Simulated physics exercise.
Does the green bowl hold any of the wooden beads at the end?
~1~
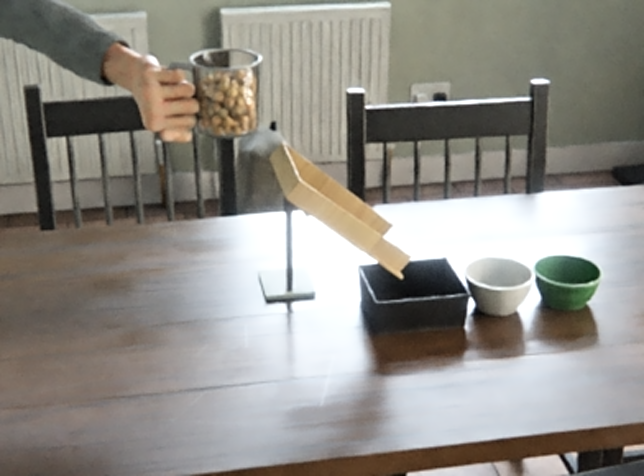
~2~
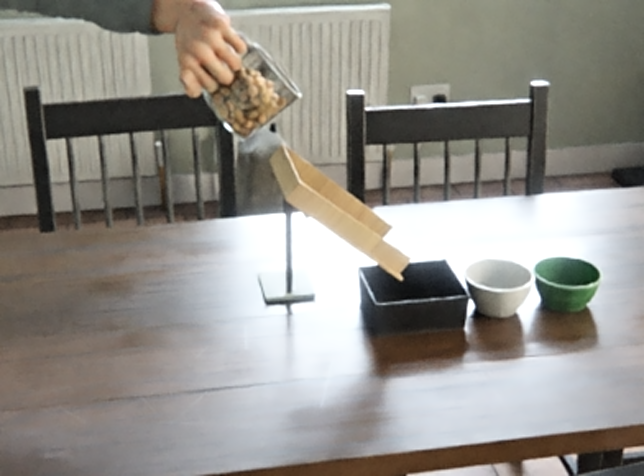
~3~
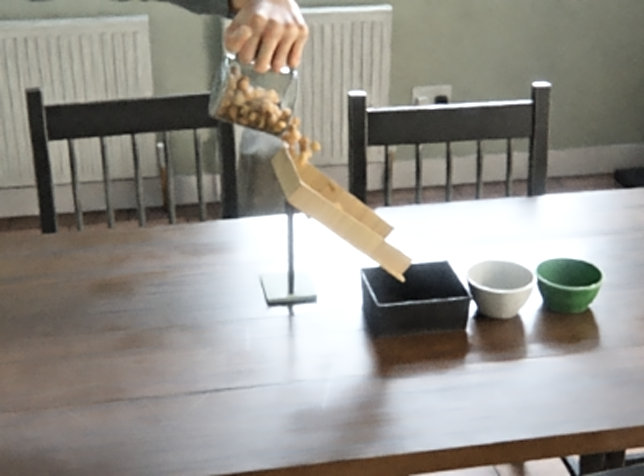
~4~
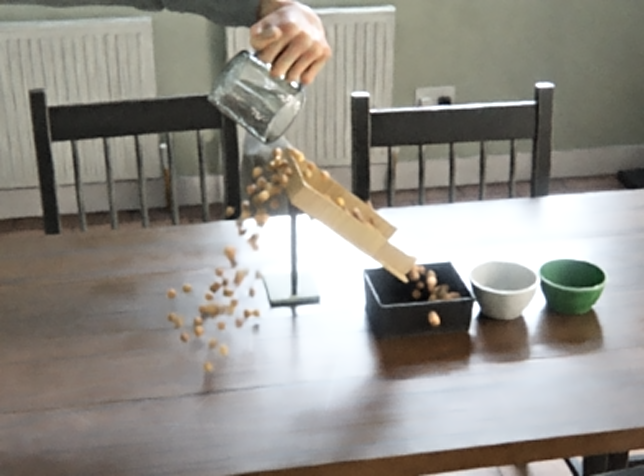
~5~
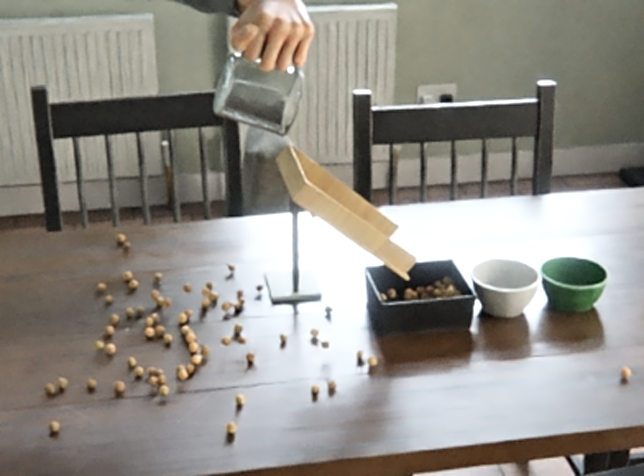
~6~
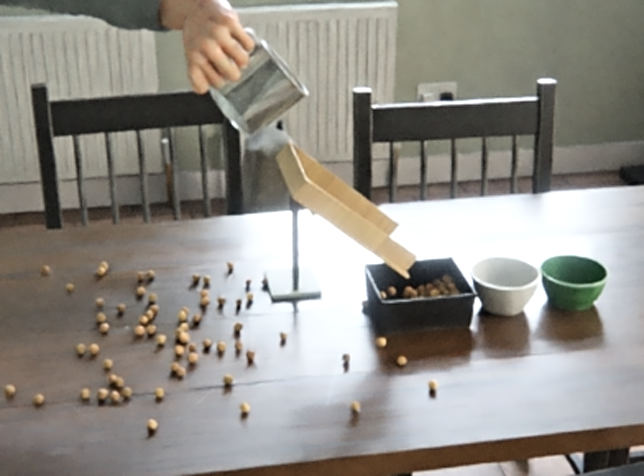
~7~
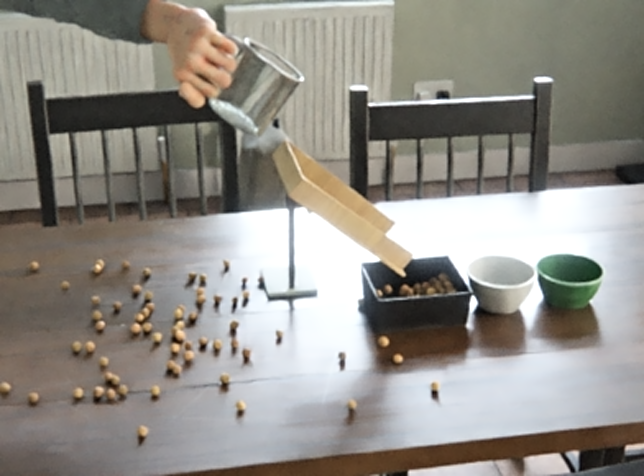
No, the green bowl stays empty. The beads end up in the black tin and scattered across the table.
